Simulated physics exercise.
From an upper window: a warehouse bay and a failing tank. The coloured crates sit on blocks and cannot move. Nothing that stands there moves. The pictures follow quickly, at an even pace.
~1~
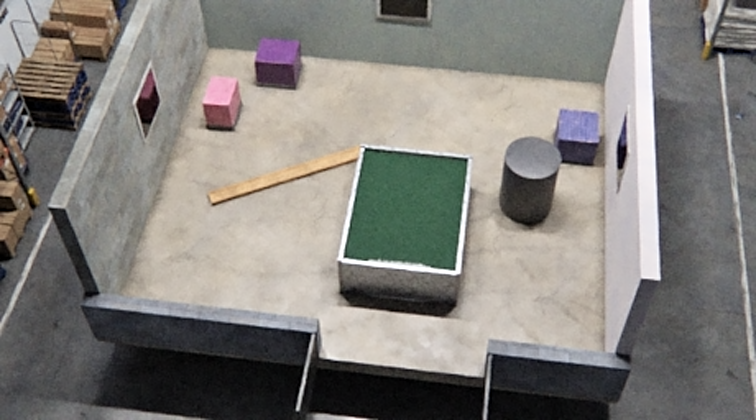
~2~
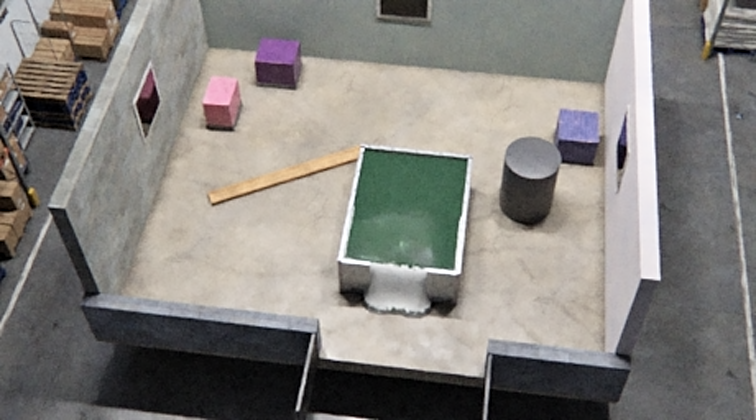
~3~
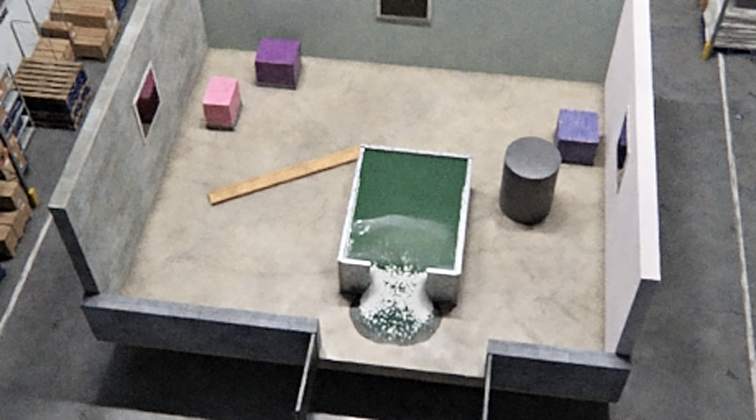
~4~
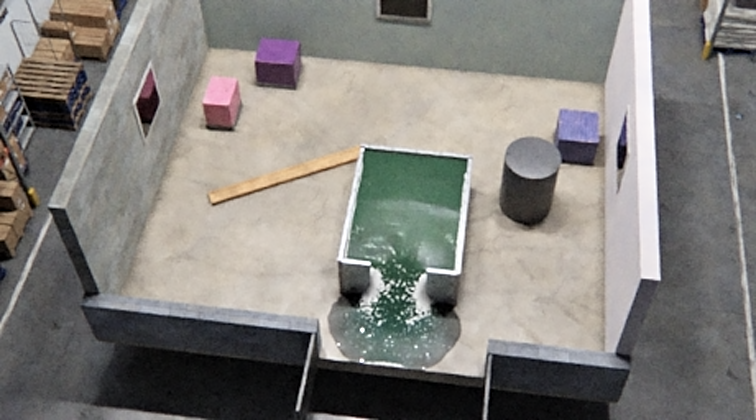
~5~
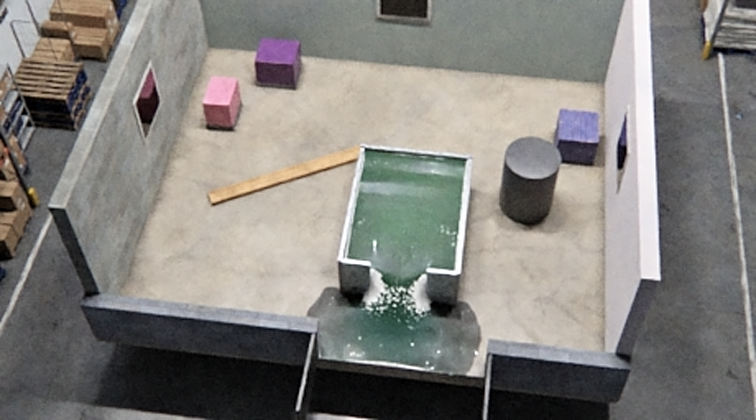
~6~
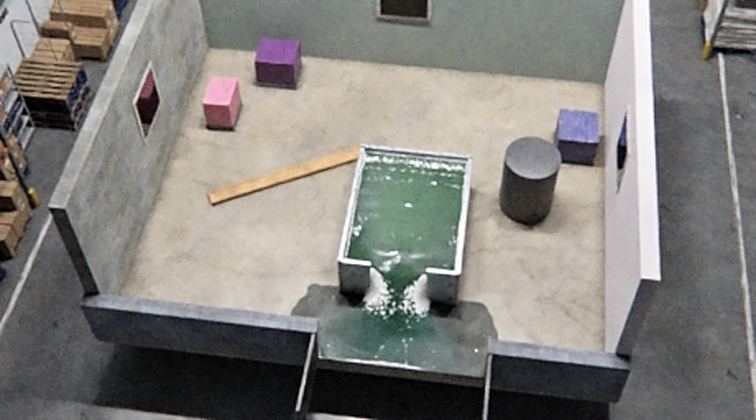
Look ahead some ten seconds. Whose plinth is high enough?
One by one: The purple crate keeps dry; the pink crate keeps dry; the blue crate keeps dry.
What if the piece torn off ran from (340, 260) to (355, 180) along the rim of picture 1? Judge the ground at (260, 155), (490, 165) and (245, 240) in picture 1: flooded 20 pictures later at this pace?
In turn: Covered, dry, covered.
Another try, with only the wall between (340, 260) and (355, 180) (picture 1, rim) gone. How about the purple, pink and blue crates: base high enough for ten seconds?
In short: Purple crate is topped, pink crate is soaked, blue crate is wetted.
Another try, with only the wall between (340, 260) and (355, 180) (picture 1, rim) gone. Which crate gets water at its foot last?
Last comes the one in blue.
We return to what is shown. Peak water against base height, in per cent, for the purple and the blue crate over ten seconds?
Roughly 0 per cent, then 0 per cent.
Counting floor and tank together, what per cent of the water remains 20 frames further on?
Roughly 54 per cent.
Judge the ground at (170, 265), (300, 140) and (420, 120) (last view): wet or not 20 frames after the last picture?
In that order: Under water, dry, dry.
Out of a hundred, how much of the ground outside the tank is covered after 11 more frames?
I make it 15 per cent.
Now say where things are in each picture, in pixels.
In the first picture, the open tank at (408, 209) is whole and still.
In the second picture, water pours out at (399, 287) and has run to (367, 302).
In the third picture, the front is at a hidden place, out from the gap at (399, 287).
In the fourth picture, the front is at a hidden place, out from the gap at (399, 287).
In the fifth picture, water pours out at (399, 286) and has run to a hidden place.
In the sixth picture, the front is at a hidden place, out from the gap at (399, 286).
A moment on, water covers 10 % of the floor; the purple crate not reached, the pink crate not reached, the blue crate not reached.
Next, water covers 15 % of the floor; the purple crate not reached, the pink crate not reached, the blue crate not reached.
Then, water covers 15 % of the floor; the purple crate not reached, the pink crate not reached, the blue crate not reached.
Later, water covers 15 % of the floor; the purple crate not reached, the pink crate not reached, the blue crate not reached.
In the end, water covers 15 % of the floor; the purple crate stayed above the water, the pink crate stayed above the water, the blue crate stayed above the water.
